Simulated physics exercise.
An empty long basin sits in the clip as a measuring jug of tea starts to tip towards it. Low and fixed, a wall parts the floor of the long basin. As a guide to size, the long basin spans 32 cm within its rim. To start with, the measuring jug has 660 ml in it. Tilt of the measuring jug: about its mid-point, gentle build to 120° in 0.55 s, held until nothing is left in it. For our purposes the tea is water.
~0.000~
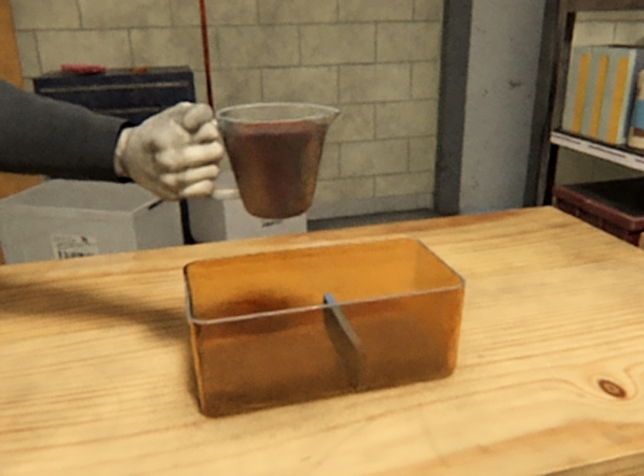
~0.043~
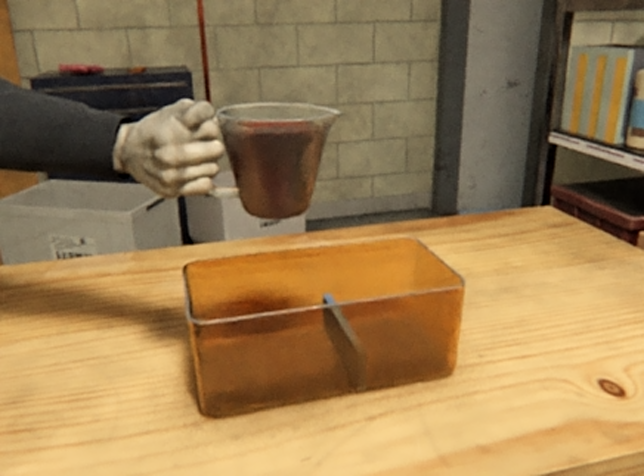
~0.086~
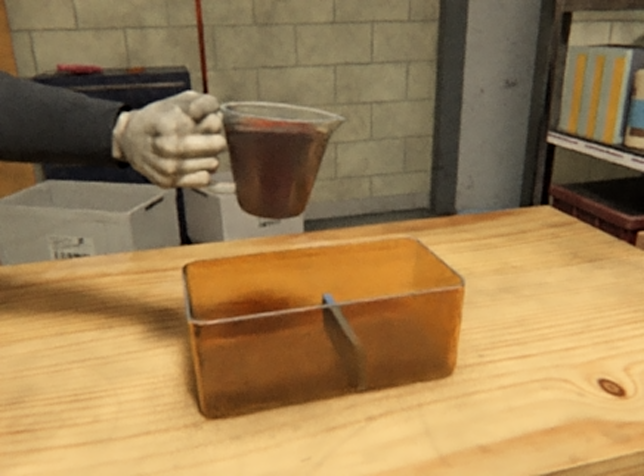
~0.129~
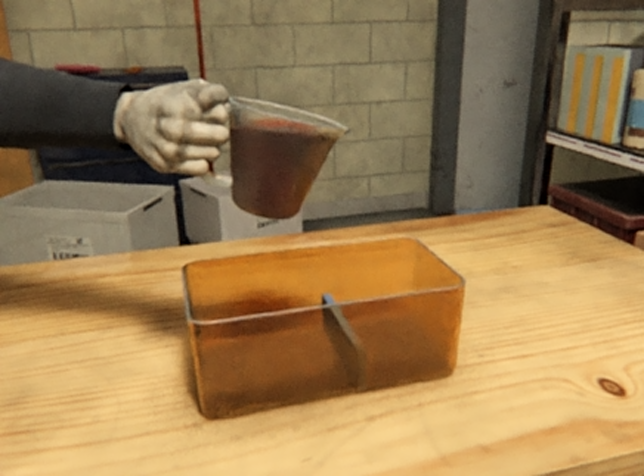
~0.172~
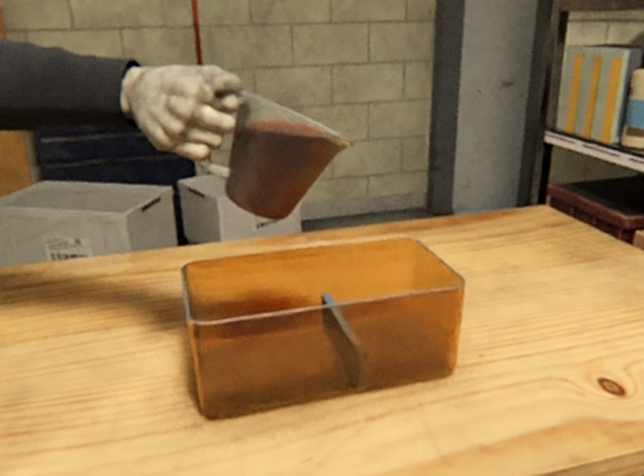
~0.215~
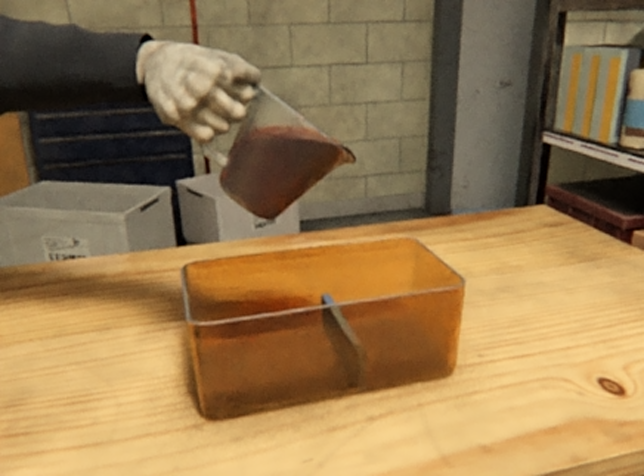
To begin with, a gloved hand holds a clear measuring jug of reddish-brown liquid almost upright above an empty amber basin with a low wall across its floor. The hand gradually tilts the jug to the right, until the liquid reaches the lowered pouring edge.
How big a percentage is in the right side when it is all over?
Roughly 71 per cent is in the right side.
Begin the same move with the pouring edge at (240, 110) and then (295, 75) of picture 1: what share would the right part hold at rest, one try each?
5 then 35 %.
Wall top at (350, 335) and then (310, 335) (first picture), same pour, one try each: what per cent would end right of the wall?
First try about 55 %, second try about 85 %.
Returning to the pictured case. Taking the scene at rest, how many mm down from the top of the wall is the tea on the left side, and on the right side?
Near 48 mm for the left and near 30 mm for the right.
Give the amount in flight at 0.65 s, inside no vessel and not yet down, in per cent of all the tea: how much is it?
Close to 14 in every hundred parts.
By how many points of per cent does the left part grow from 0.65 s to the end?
It comes to near 7 per cent.
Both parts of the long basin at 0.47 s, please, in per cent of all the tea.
I'd say some 0 in a hundred on the left and 48 on the right.
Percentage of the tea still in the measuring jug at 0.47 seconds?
Roughly 26 %.
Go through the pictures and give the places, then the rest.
Tilt 0°; pouring edge (341, 110); surface from (223, 130) to (324, 124); the long basin's rim runs from (186, 291) to (439, 259); the wall's top is at (343, 321), in the first frame.
Tilt 2°; pouring edge (342, 112); surface from (223, 129) to (324, 124), in the second frame.
Tilt 7°; pouring edge (345, 118); surface from (227, 126) to (326, 127), in the third frame.
Tilt 16°; pouring edge (350, 129); surface from (233, 123) to (331, 131), in the fourth frame.
Tilt 27°; pouring edge (353, 144); surface from (237, 131) to (340, 137), in the fifth frame.
Tilt 40°; pouring edge (354, 162); surface from (232, 151) to (340, 149); 2 per cent is over the edge, in the sixth frame.
Then, 0.47 s in, the tilt is 113° and 26 per cent is still to pour, 0 is left of the wall and 48 right of it.
Then, 0.65 s in, the tilt is 120° and 1 per cent is still to pour, 16 is left of the wall and 70 right of it.
Then, 0.84 s in, the tilt is 120° and 0 per cent is still to pour, 22 is left of the wall and 71 right of it.
Then, 1.05 s in, the tilt is 120° and 0 per cent is still to pour, 23 is left of the wall and 71 right of it.
Finally, 23 per cent lies left of the wall, 71 right of it and 6 outside.
